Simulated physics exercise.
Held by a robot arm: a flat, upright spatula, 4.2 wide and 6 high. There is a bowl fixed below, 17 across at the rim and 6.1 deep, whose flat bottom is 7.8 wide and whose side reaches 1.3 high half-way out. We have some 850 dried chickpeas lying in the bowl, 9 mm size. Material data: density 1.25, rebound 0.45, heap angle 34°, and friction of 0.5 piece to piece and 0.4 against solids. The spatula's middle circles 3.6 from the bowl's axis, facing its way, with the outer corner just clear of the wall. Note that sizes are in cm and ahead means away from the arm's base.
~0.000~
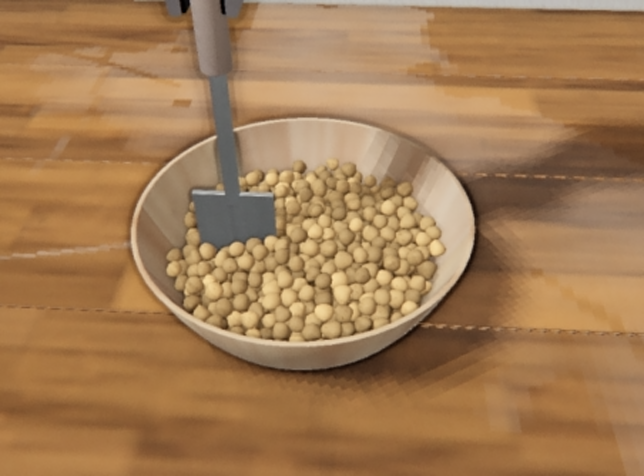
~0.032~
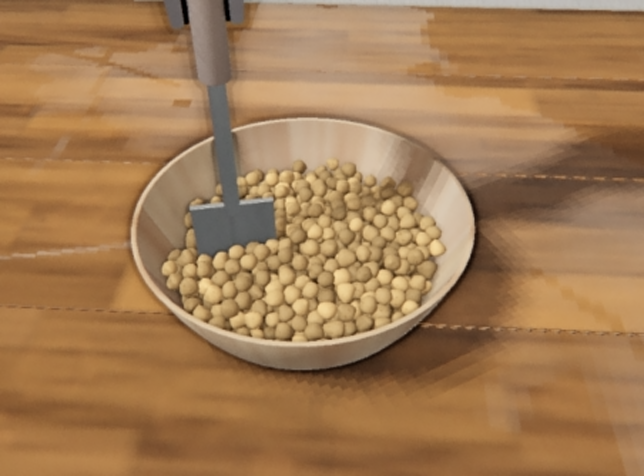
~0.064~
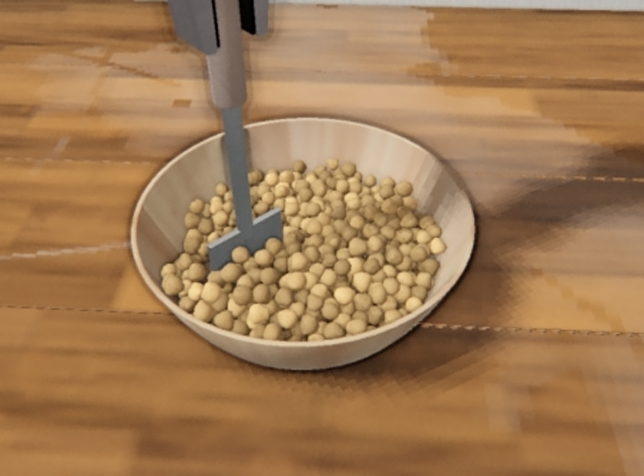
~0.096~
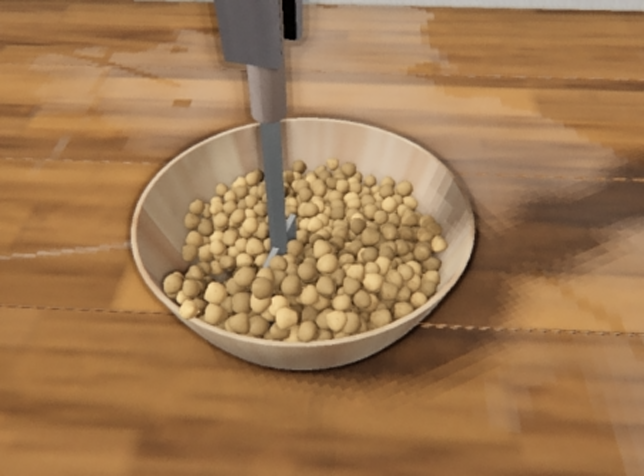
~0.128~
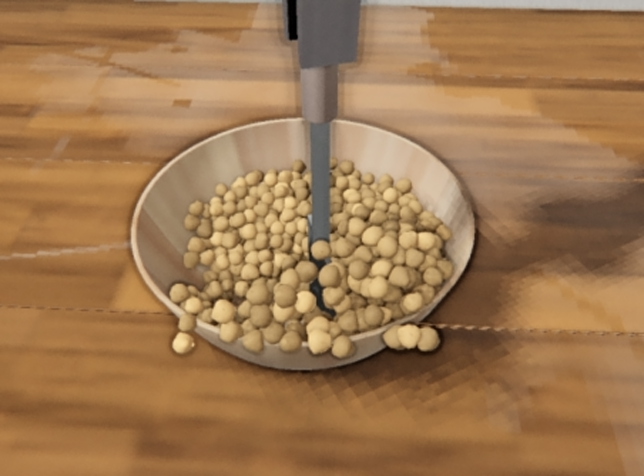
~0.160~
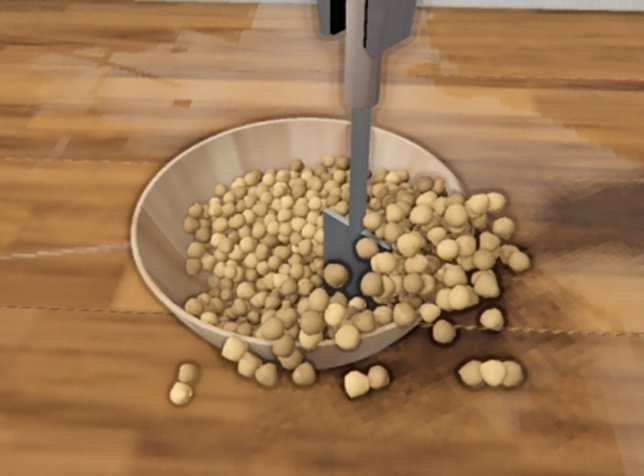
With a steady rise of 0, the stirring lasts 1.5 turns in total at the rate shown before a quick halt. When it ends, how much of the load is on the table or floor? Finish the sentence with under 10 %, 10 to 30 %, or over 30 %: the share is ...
The share is over 30 %.
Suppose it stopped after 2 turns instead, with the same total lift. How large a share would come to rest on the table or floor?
Then roughly 55 percent.
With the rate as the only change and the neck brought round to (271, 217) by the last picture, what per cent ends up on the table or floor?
It works out to roughly 25 percent.
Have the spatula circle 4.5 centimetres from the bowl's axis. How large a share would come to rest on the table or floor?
Then about 55 %.
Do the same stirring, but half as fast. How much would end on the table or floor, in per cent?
My guess is about 25 per cent.
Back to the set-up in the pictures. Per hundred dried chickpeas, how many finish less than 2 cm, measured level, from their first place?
Result: Close to 5 per cent of the load.
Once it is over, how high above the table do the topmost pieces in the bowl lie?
Around 5.5 cm above the table.
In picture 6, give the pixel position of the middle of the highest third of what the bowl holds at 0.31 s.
Around (253, 157).
After 0.31 s, 293° round, highest piece 13 above the table; 615 in the bowl, 79 on the table or floor, 156 in flight or on the tool.
After 0.46 s, 84° round, highest piece 10 above the table; 496 in the bowl, 298 on the table or floor, 56 in flight or on the tool.
After 0.74 s, 180° round, highest piece 6 above the table; 433 on the table or floor, 416 in the bowl, 1 in flight or on the tool.
After 1.44 s, 180° round, highest piece 6 above the table; 434 on the table or floor, 416 in the bowl.
In the end, 434 on the table or floor, 416 in the bowl. That is 51 % on the table or floor.
